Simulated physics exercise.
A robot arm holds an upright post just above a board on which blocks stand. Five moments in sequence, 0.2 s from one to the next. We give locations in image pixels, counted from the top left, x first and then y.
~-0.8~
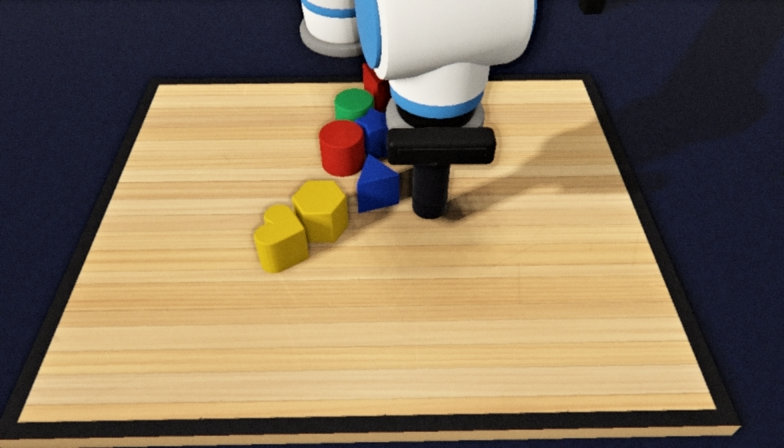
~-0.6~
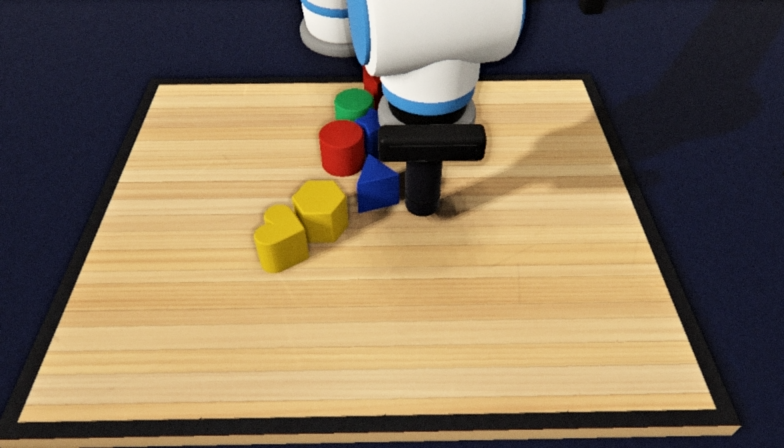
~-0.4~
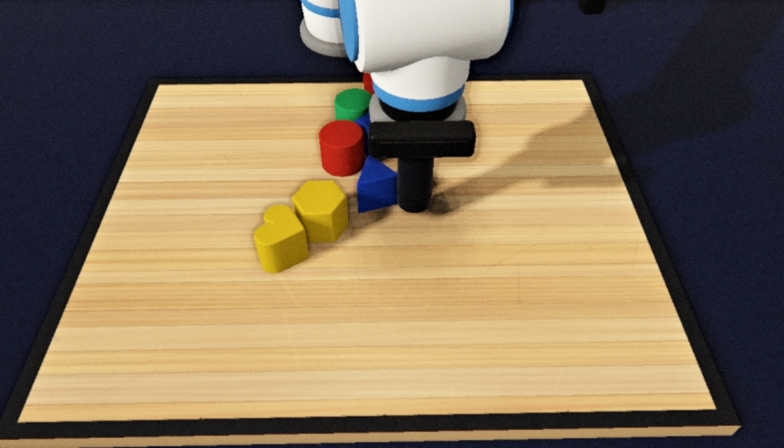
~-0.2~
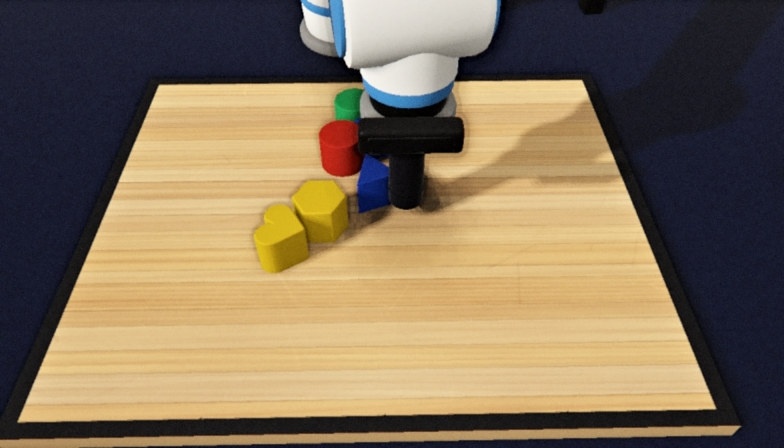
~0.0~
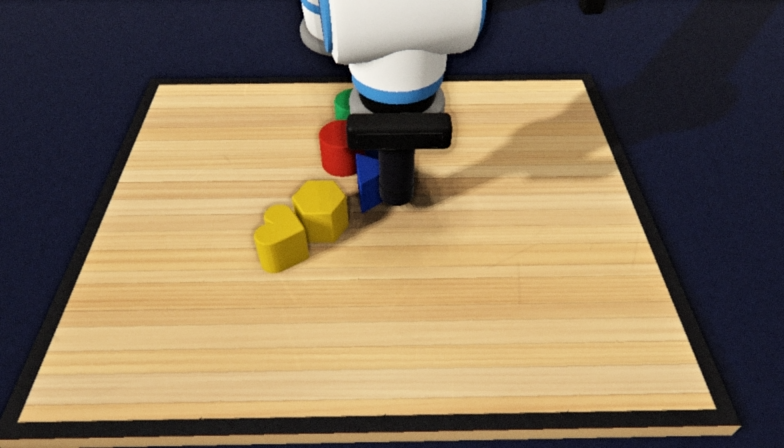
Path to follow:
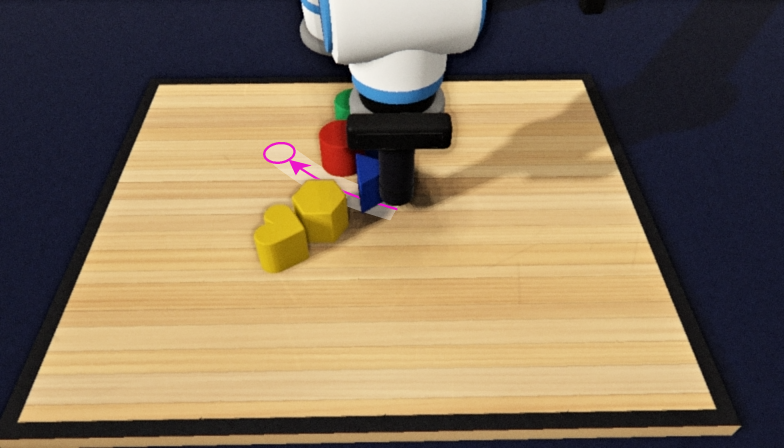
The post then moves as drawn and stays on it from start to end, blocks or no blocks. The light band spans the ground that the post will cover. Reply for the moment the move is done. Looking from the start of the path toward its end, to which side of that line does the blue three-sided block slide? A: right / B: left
The answer is B.
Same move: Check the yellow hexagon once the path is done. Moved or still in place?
It is left in place.
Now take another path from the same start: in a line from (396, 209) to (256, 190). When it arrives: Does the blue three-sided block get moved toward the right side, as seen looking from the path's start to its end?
I believe so.
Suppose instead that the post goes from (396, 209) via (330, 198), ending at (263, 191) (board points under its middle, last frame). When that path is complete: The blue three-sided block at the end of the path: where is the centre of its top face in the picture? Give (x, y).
I expect it at (301, 144).
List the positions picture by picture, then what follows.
In the first picture, lower end of the post (429, 208), tops of blocks, yellow hexagon (319, 196), red disc (341, 133), blue three-sided block (375, 170).
In the second picture, post (422, 206), blocks as before.
In the third picture, post (414, 202), blocks as before.
In the fourth picture, post (406, 199), blocks as before.
In the fifth picture, post (397, 195), yellow hexagon (319, 196), red disc (341, 133), blue three-sided block (371, 167).
The drawn path runs from (396, 209) via (329, 185), ending at (279, 153).
The first path, step by step. One third of the way, post (349, 180); blue three-sided block (322, 154), turned 15° anticlockwise.
Two thirds of the way, post (308, 160); red disc (339, 128); blue three-sided block (278, 139), turned 35° anticlockwise.
At the end, post (277, 139); yellow hexagon not moved; red disc (339, 128); blue three-sided block (246, 129), turned 75° anticlockwise.
